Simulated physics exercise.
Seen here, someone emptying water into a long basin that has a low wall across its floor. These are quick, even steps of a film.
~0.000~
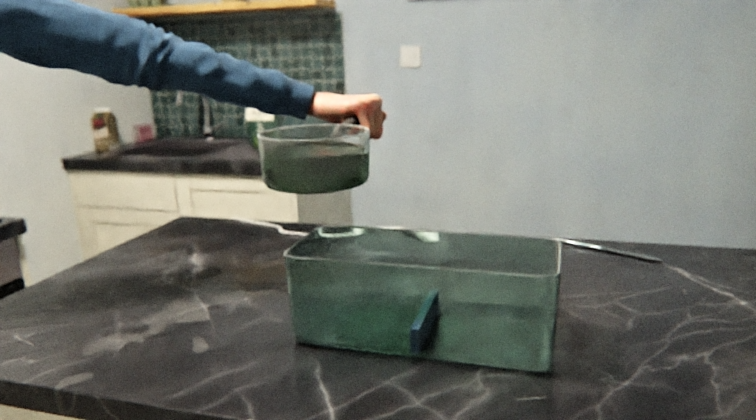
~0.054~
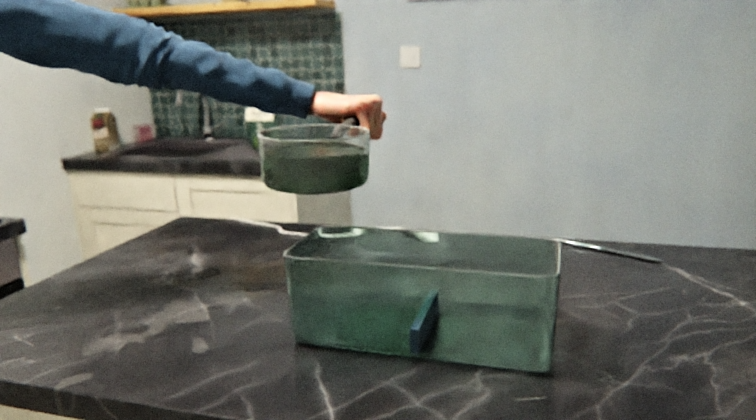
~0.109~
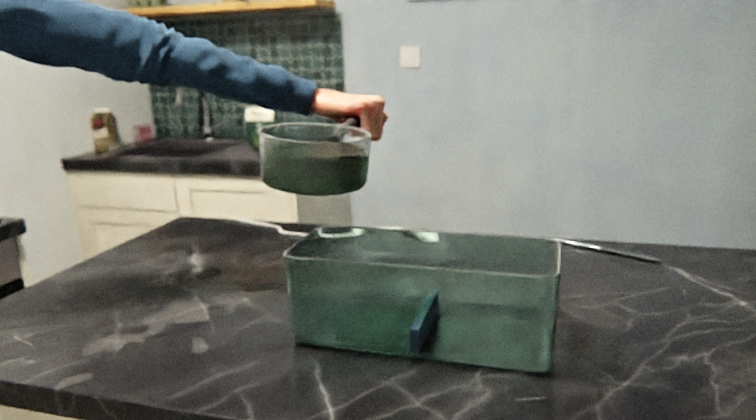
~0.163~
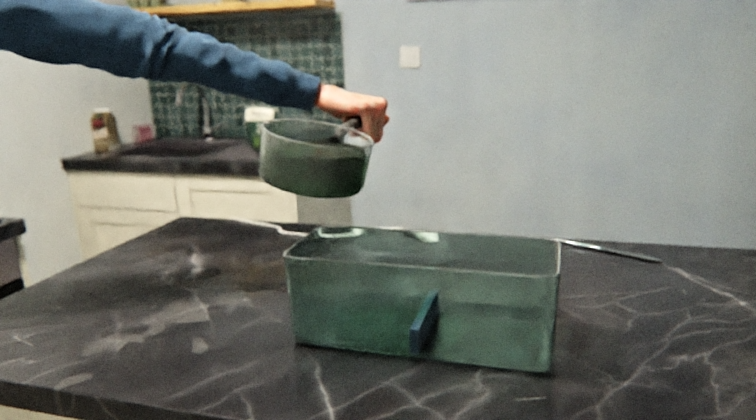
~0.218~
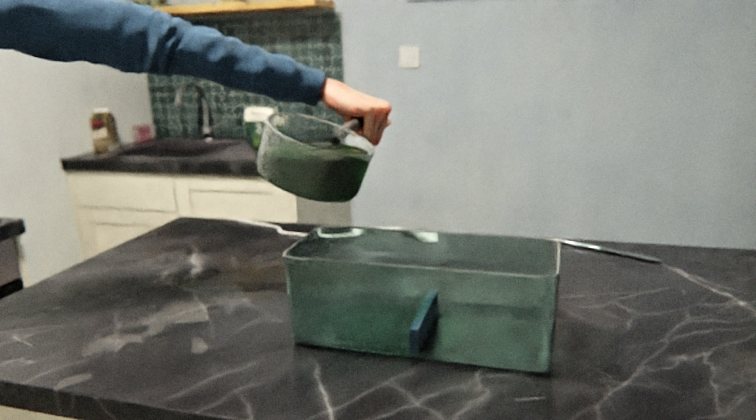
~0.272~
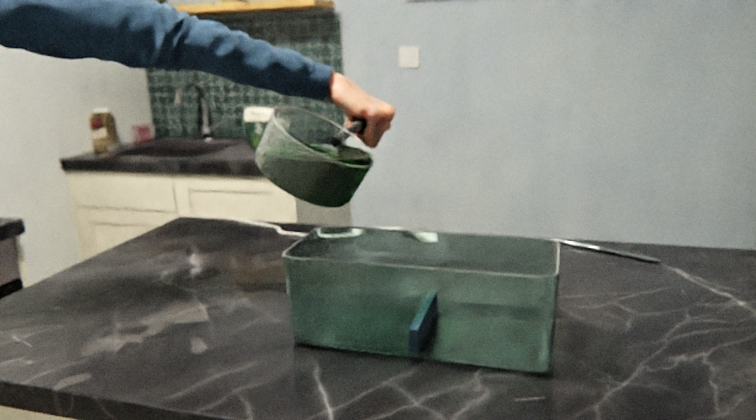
The footage shows a hand in a blue sleeve holding a clear round container of greenish liquid above a long rectangular basin on a dark marbled table, then gradually tilting it down to the right.
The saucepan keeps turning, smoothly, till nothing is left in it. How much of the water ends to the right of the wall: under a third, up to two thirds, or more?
It comes to under a third.
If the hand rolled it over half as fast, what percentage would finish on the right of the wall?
Roughly 30 in a hundred.
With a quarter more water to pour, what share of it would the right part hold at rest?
Close to 30 per cent.
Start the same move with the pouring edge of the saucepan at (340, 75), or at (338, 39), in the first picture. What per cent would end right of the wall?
Near 10 % and 10 %.
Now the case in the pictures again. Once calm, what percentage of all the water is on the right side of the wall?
About 15 per cent.
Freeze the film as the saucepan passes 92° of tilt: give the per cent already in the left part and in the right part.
Near 35 on the left, 5 on the right.
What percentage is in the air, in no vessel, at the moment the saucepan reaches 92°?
About 35 per cent.
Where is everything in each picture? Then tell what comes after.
In the first picture, it leans 0°; its right rim is at (366, 134); the water meets the walls at (270, 149) and (366, 151); the long basin's rim runs from (302, 241) to (560, 258); the wall's top is at (426, 308).
In the second picture, it leans 1°; its right rim is at (366, 136); the water meets the walls at (270, 149) and (366, 152).
In the third picture, it leans 6°; its right rim is at (368, 140); the water meets the walls at (270, 148) and (366, 153).
In the fourth picture, it leans 12°; its right rim is at (369, 147); the water meets the walls at (270, 148) and (367, 154).
In the fifth picture, it leans 21°; its right rim is at (370, 156); the water meets the walls at (268, 147) and (369, 155).
In the sixth picture, it leans 32°; its right rim is at (370, 167); the water meets the walls at (266, 145) and (370, 160); 1 per cent is over the edge.
A moment on, the saucepan is tipped on its side and 27 per cent is still to pour, 34 is left of the wall and 3 right of it.
Next, the saucepan is tipped right over and 5 per cent is still to pour, 77 is left of the wall and 11 right of it.
Then the saucepan is tipped right over and 0 per cent is still to pour, 80 is left of the wall and 15 right of it.
Later the saucepan is tipped right over and 0 per cent is still to pour, 81 is left of the wall and 16 right of it.
At rest 81 per cent lies left of the wall, 16 right of it and 4 outside.
